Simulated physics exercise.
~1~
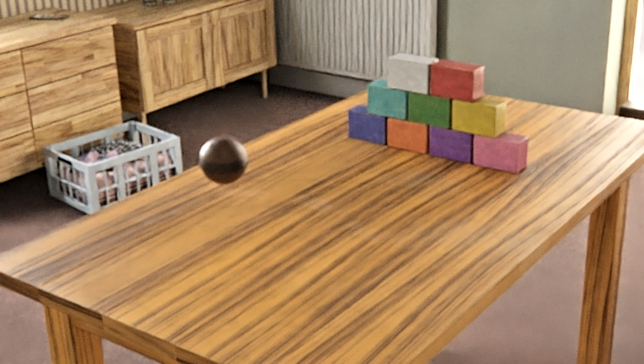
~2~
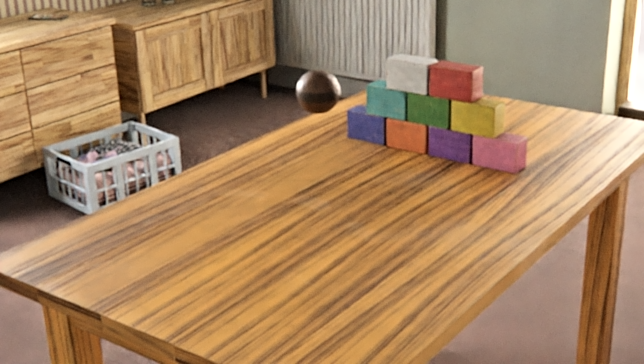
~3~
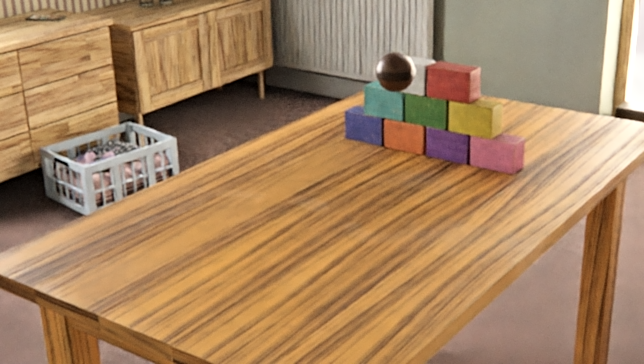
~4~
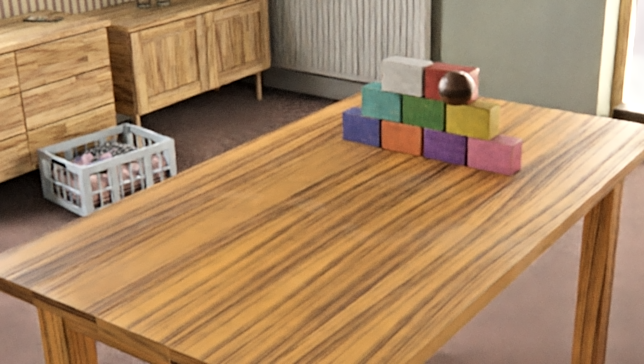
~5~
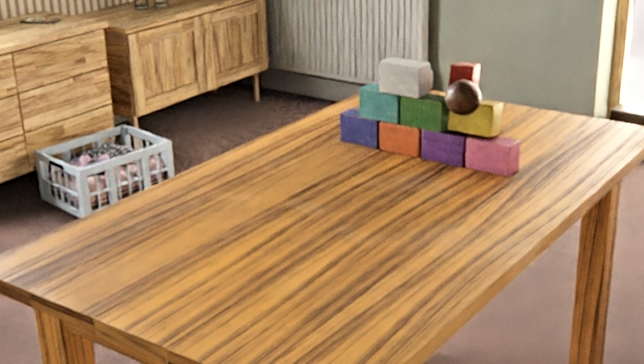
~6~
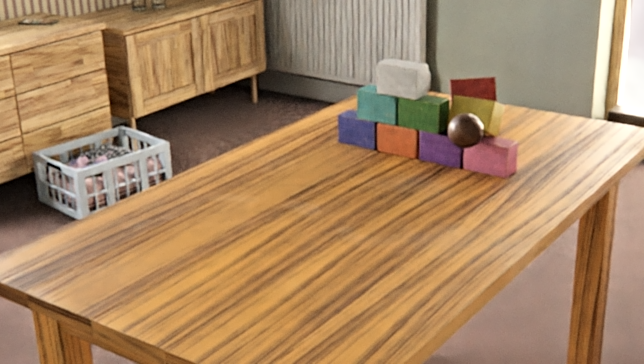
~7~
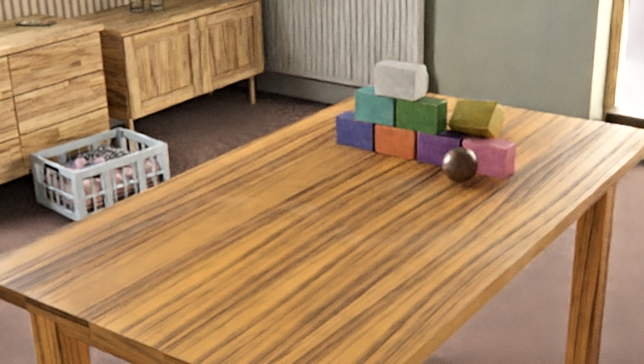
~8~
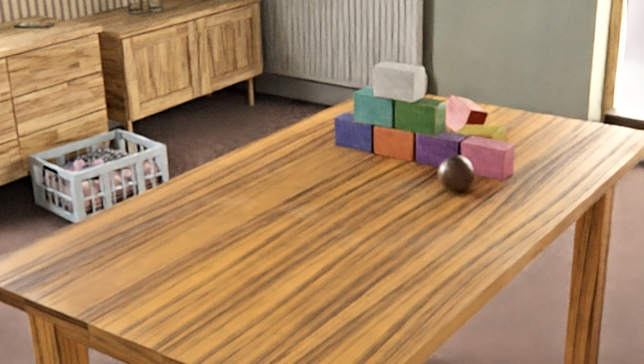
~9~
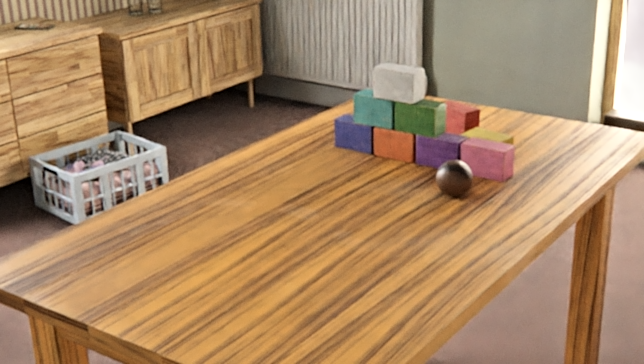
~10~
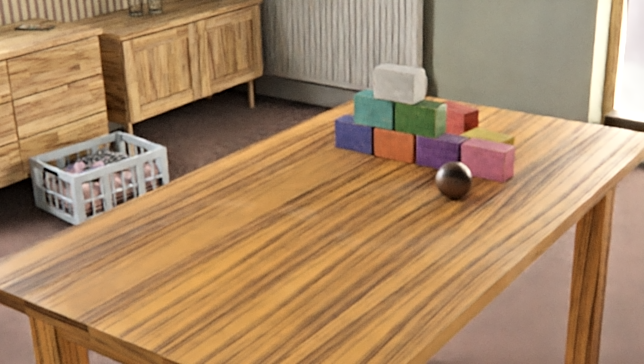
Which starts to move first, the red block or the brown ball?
The brown ball moves first, flying toward the stack while the red block is still in place. The red block shifts and tips only once the ball has reached it.
